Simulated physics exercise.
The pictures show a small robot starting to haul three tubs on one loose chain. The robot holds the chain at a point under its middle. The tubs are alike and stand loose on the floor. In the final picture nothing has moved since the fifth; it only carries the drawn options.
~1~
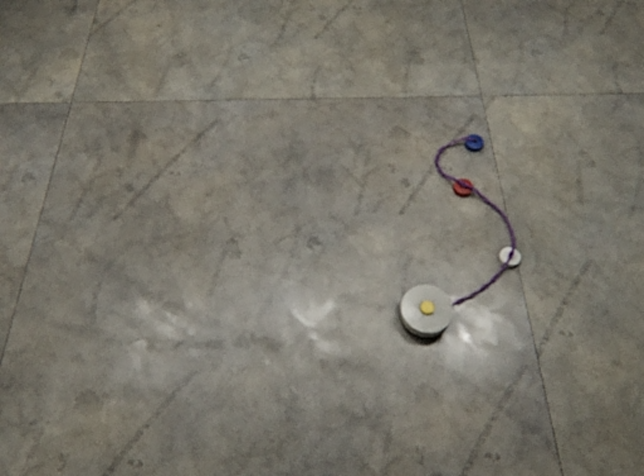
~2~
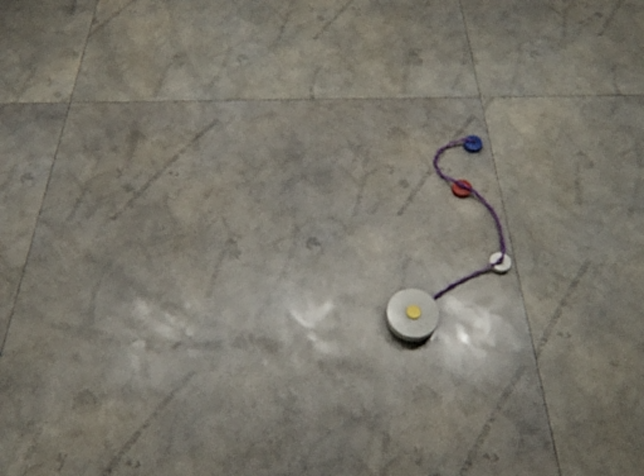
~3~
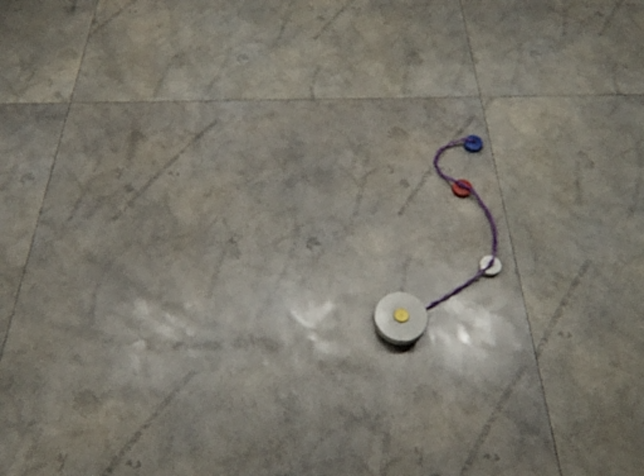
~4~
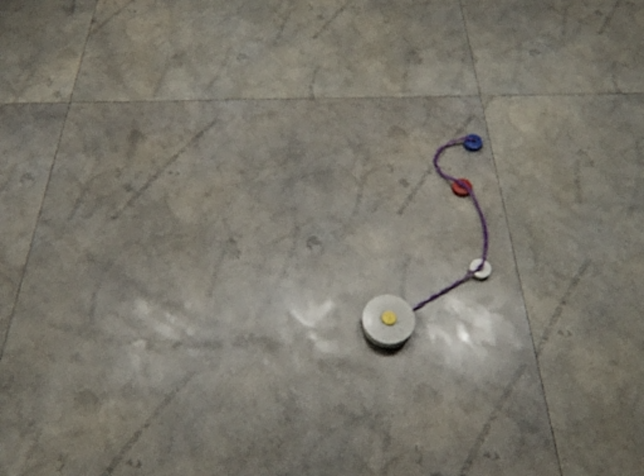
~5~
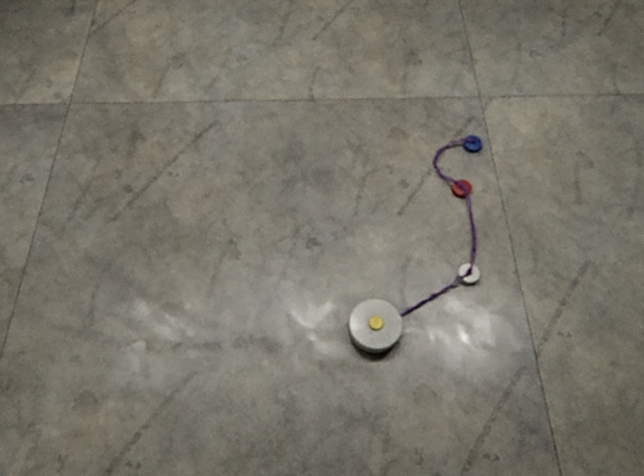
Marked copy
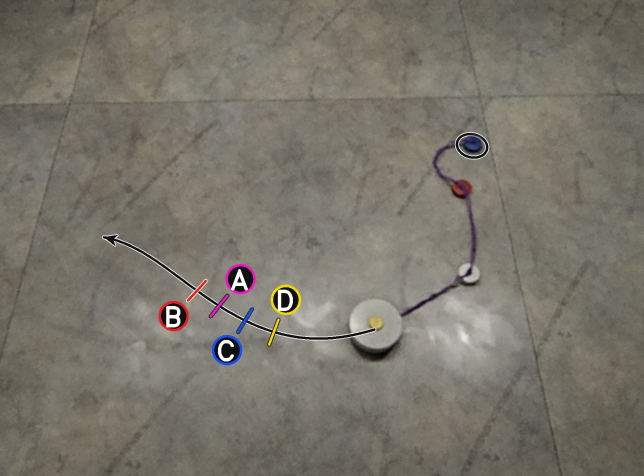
A round grey robot creeping left across a grey floor, pulling a white disc on a cord while red and blue discs stay put.
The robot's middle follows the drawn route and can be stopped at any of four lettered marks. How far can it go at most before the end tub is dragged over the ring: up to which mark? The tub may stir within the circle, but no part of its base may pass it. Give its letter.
It can go as far as D.
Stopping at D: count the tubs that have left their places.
Two.
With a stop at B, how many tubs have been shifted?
Three.
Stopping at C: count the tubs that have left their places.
Three.
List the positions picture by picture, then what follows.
The first picture shows blue tub (474, 143); red tub (463, 187); white tub (510, 257).
The second picture shows robot (412, 316); white tub (500, 262); red tub (462, 188).
The third picture shows robot (400, 319); white tub (490, 266); red tub (462, 188).
The fourth picture shows robot (388, 322); white tub (480, 269); red tub (462, 187).
The fifth picture shows robot (375, 326); white tub (469, 274); red tub (462, 188); blue tub (473, 144).
On the marked copy, A at (219, 306); B at (197, 291); C at (245, 321); D at (274, 332); the ring at (472, 146); the route from (375, 330) via (222, 308) to (104, 237).
Taking D. A third of the way, robot (340, 334); blue tub (473, 144); red tub (461, 193); white tub (429, 273).
Two thirds of the way, robot (303, 335); blue tub (473, 144); red tub (452, 205); white tub (398, 277).
When it is over, robot (273, 329); blue tub (473, 144); red tub (441, 214); white tub (376, 280); the ringed tub at the far end is still in its ring.
As for the rest, A drags the last tub to (464, 160); B drags the last tub to (459, 167); C drags the last tub to (469, 152).
